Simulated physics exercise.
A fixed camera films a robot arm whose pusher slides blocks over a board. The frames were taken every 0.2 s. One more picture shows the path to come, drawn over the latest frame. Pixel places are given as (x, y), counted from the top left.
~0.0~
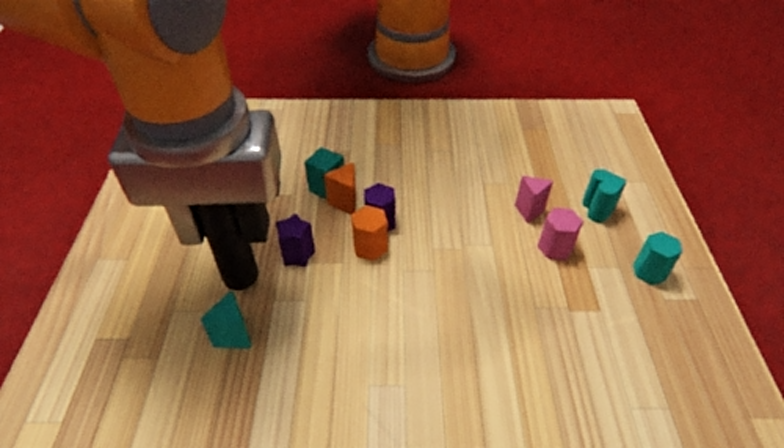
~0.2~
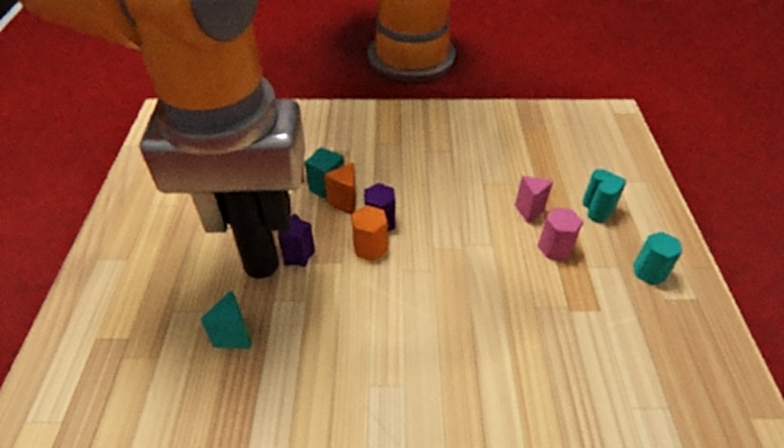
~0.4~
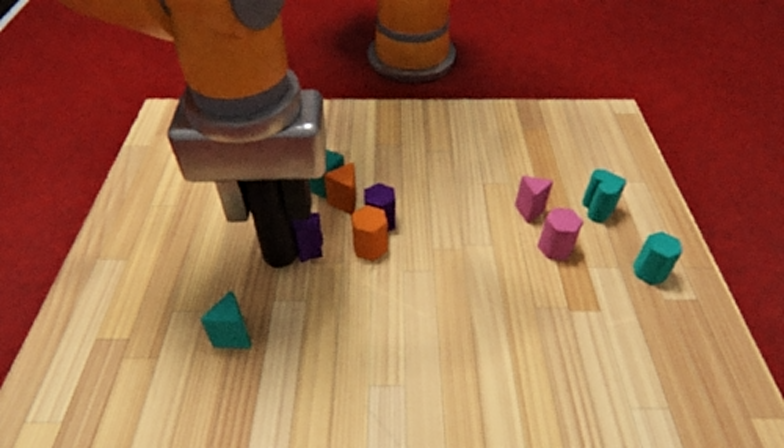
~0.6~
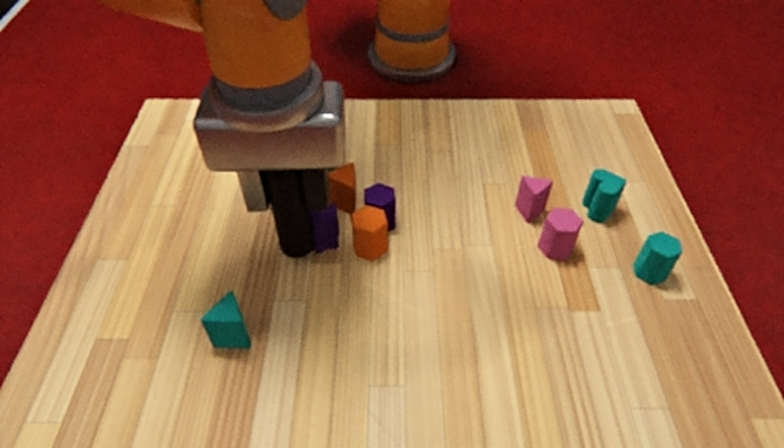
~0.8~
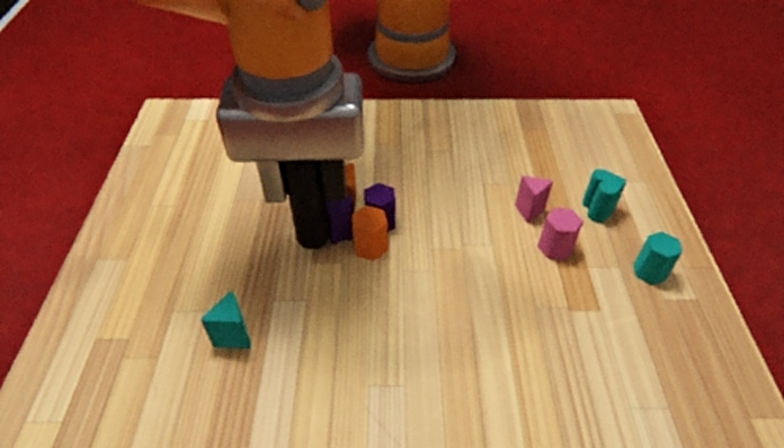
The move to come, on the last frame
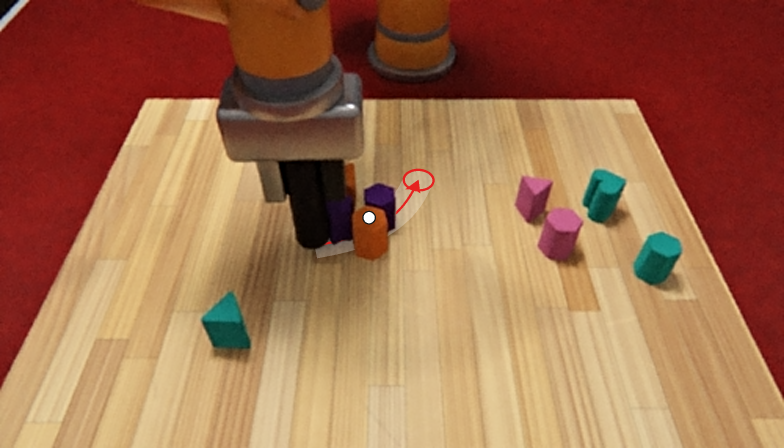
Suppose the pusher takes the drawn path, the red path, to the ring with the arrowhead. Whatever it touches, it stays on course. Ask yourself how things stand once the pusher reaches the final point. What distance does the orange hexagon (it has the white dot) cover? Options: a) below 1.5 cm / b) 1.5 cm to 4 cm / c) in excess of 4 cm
That would be b.
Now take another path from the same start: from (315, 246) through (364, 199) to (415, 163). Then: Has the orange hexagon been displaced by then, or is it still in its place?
Stays put.
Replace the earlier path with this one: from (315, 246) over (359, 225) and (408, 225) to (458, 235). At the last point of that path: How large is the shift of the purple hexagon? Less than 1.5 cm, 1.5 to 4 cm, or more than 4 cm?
It gets moved over 4 cm.
The drawn path runs from (315, 246) via (363, 233) and (400, 210), ending at (419, 180); the dot is on the orange hexagon.
What follows on the original path. One third of the way, pusher at (364, 225); purple star-shaped block at (382, 187), turned 15° anticlockwise; orange three-sided block at (347, 172), turned 30° anticlockwise; orange hexagon at (390, 219), turned 50° clockwise; purple hexagon at (411, 181).
Two thirds of the way, pusher at (401, 201); purple star-shaped block at (418, 164), turned 15° anticlockwise; orange three-sided block at (347, 172), turned 30° anticlockwise; orange hexagon at (394, 218), turned 65° clockwise; purple hexagon at (449, 162), turned 20° clockwise.
At the end, pusher at (419, 172); purple star-shaped block at (437, 137); orange three-sided block at (347, 172), turned 30° anticlockwise; orange hexagon at (394, 218), turned 65° clockwise; purple hexagon at (462, 154), turned 80° clockwise.
